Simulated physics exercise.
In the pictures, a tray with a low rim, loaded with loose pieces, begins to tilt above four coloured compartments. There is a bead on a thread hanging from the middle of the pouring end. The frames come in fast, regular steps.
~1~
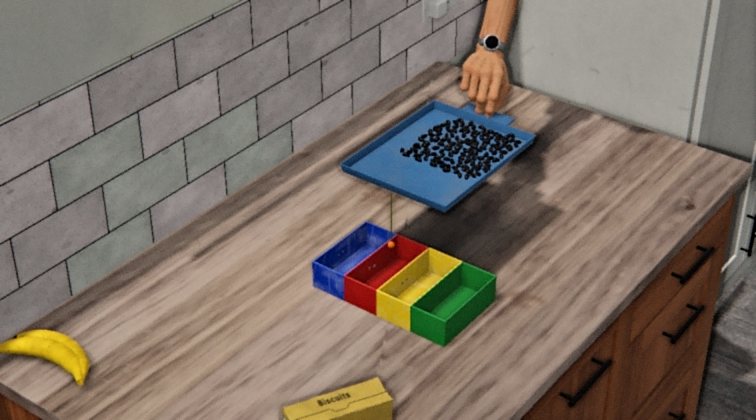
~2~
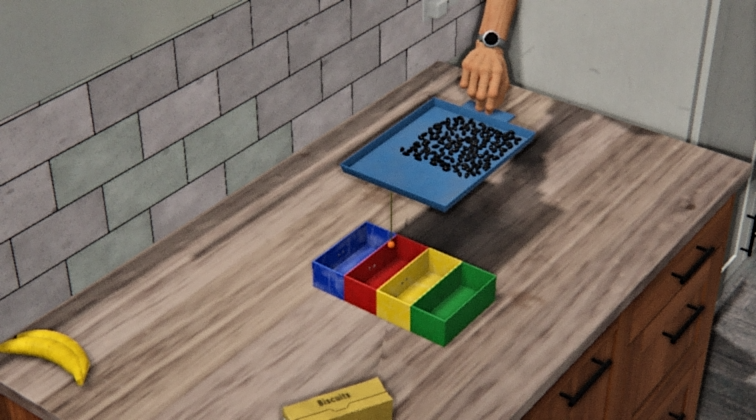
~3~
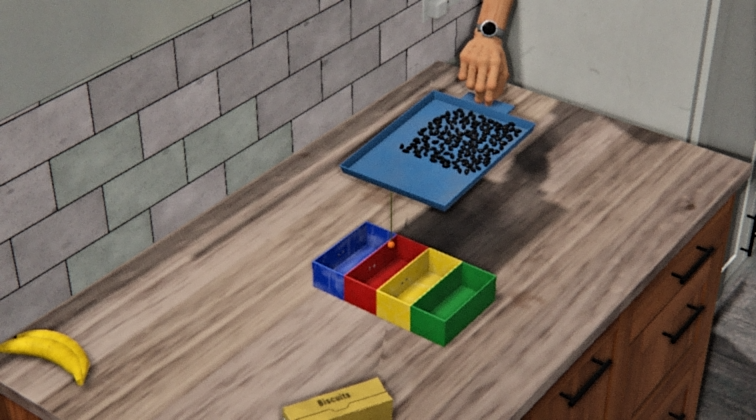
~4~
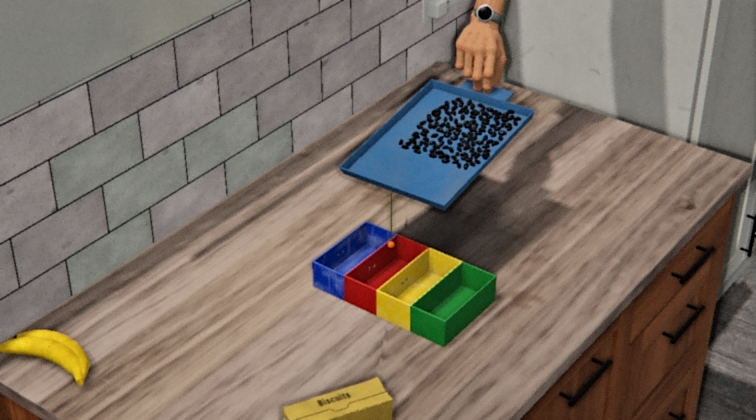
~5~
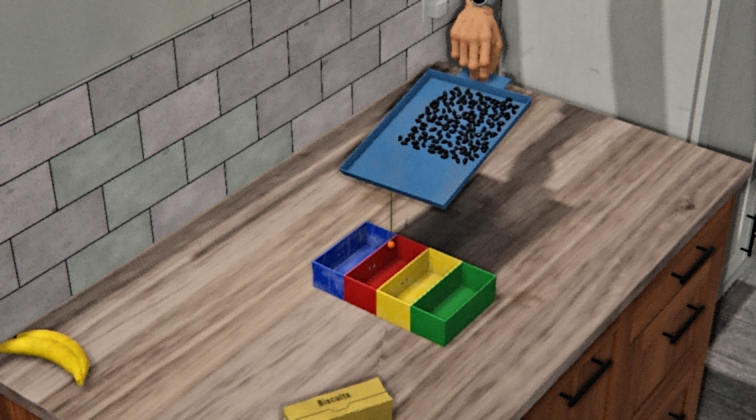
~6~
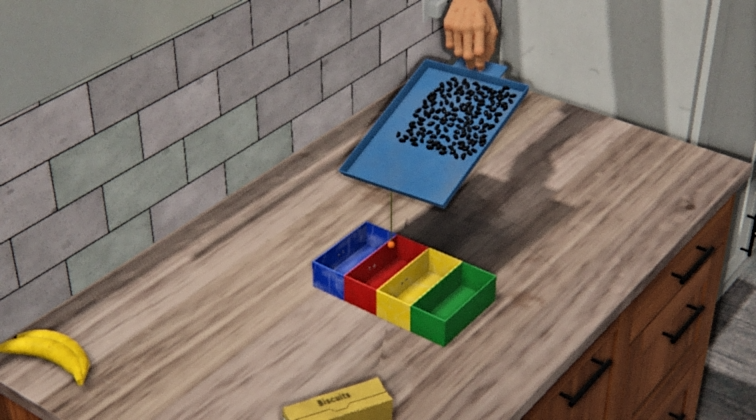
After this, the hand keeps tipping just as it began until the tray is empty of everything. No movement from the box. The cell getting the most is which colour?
It is blue.
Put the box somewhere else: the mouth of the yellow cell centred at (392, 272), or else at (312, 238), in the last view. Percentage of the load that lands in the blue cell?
First placement: Some 40 %; second placement: Some 0 %.
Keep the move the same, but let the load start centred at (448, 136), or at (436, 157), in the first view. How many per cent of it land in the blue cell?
First case: Close to 40 %; second case: Close to 40 %.
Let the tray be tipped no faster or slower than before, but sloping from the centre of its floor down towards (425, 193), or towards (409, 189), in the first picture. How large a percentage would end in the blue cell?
About 0 % and about 20 %.
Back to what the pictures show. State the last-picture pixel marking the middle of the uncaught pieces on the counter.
I'd put the middle at roughly (296, 268).
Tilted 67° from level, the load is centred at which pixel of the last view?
Mark it at roughly (370, 183) in the final frame.
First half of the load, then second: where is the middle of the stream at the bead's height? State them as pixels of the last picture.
I'd put it at roughly (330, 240), and after that at roughly (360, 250).
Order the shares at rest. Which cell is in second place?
It is the cell in red.
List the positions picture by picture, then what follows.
Corners of the pouring end (343, 164) and (445, 204), level; middle of the load (458, 149), black beans; bead on its thread (391, 245); blue cell (329, 278); red cell (361, 293); yellow cell (394, 308); green cell (428, 324), in the first frame.
Corners of the pouring end (343, 164) and (445, 204), level; middle of the load (458, 147), in the second frame.
Corners of the pouring end (343, 165) and (444, 203), tipped barely, lowest at the left corner; middle of the load (457, 142), in the third frame.
Corners of the pouring end (342, 166) and (443, 203), tipped a little, lowest at the left corner; middle of the load (457, 134), in the fourth frame.
Corners of the pouring end (342, 168) and (443, 202), tipped clearly, lowest at the left corner; middle of the load (455, 126), in the fifth frame.
Corners of the pouring end (342, 169) and (442, 202), tipped clearly, lowest at the left corner; middle of the load (453, 120); blue cell (329, 278); red cell (361, 293); yellow cell (394, 308); green cell (428, 324), in the sixth frame.
Just after the last frame, tray tipped steeply; the larger part on the tray; roughly a quarter falling or outside the box.
A moment on, tray tipped past a quarter turn; roughly a quarter on the tray; roughly a quarter in the blue cell; about a tenth in the red cell; just a few in the yellow cell; just a few in the green cell; roughly a third falling or outside the box.
Further on, tray tipped past a quarter turn; roughly a third in the blue cell; roughly a quarter in the red cell; about a tenth in the yellow cell; just a few in the green cell; roughly a third falling or outside the box.
When it is over, tray tipped past a quarter turn; roughly a third in the blue cell; roughly a quarter in the red cell; about a tenth in the yellow cell; just a few in the green cell; roughly a third outside the box.
